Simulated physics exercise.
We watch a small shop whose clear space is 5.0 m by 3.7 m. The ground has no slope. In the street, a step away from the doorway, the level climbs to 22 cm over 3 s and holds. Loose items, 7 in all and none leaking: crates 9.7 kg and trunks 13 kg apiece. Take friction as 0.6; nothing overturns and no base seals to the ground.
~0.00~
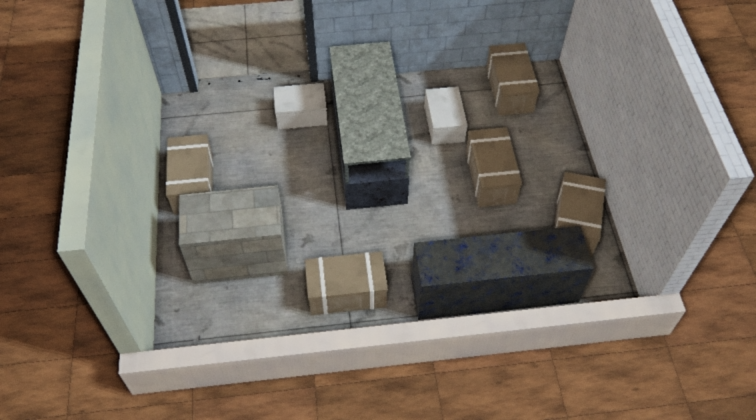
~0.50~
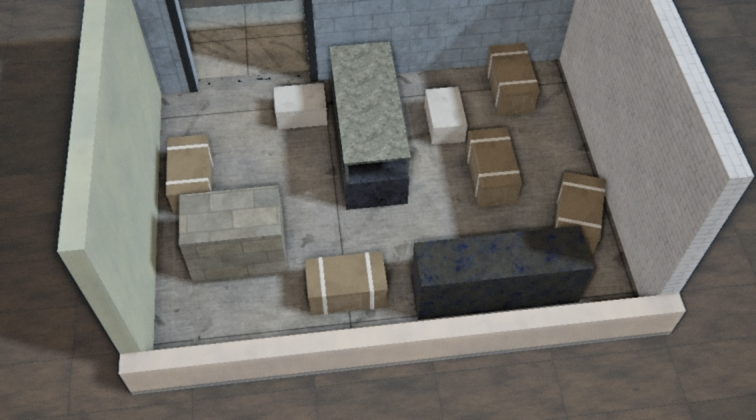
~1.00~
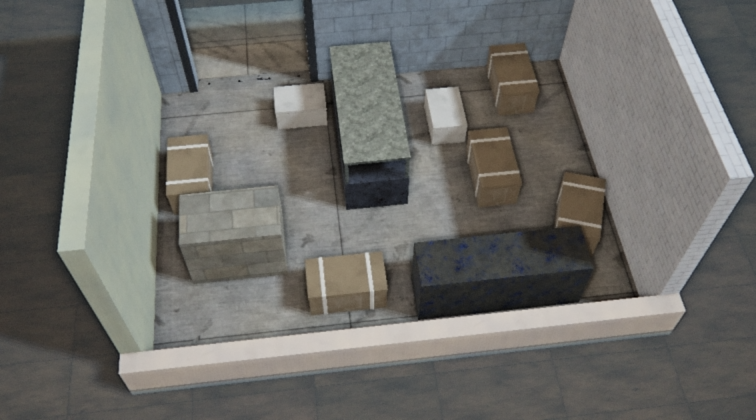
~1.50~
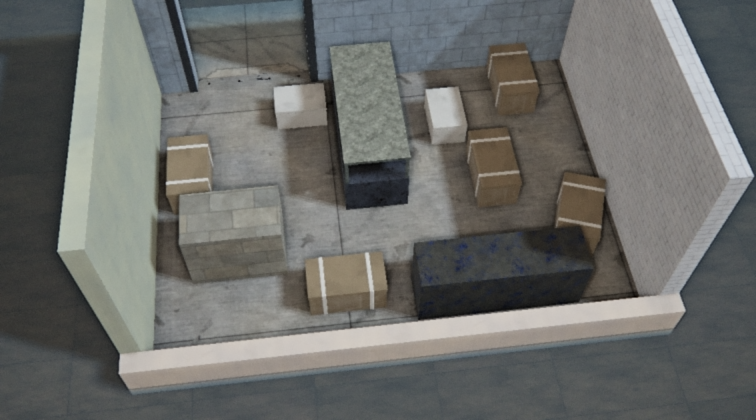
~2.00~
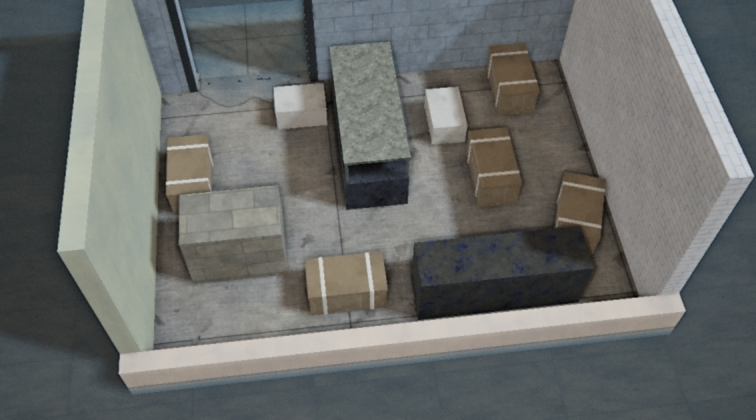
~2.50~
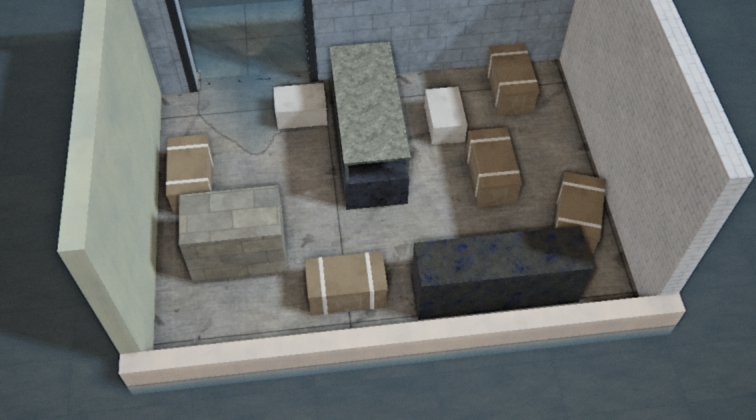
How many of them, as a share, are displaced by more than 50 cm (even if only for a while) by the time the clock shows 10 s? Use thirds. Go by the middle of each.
Share: Less than a third.
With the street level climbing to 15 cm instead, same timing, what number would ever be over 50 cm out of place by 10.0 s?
In that case 1 of them.
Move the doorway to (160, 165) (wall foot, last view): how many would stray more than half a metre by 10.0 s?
Then 3.
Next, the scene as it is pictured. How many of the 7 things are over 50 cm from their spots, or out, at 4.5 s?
1 of them.
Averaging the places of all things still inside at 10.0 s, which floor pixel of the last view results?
Near (437, 186).
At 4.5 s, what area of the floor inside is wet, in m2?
Roughly 6.0 m2.
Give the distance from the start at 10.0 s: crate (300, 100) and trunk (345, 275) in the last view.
In that order: 200 cm, 50 cm.
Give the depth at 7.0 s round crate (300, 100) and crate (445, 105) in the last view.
About 8 and 0 cm.
After 3.5 s 0 of 7 are over 50 cm from their spots; 0 afloat.
After 4.5 s 1 of 7 are over 50 cm from their spots; 2 afloat.
After 7.0 s 1 of 7 are over 50 cm from their spots; 3 afloat.
After 10.0 s 2 of 7 are over 50 cm from their spots, and 2 have been at some point; 3 afloat.
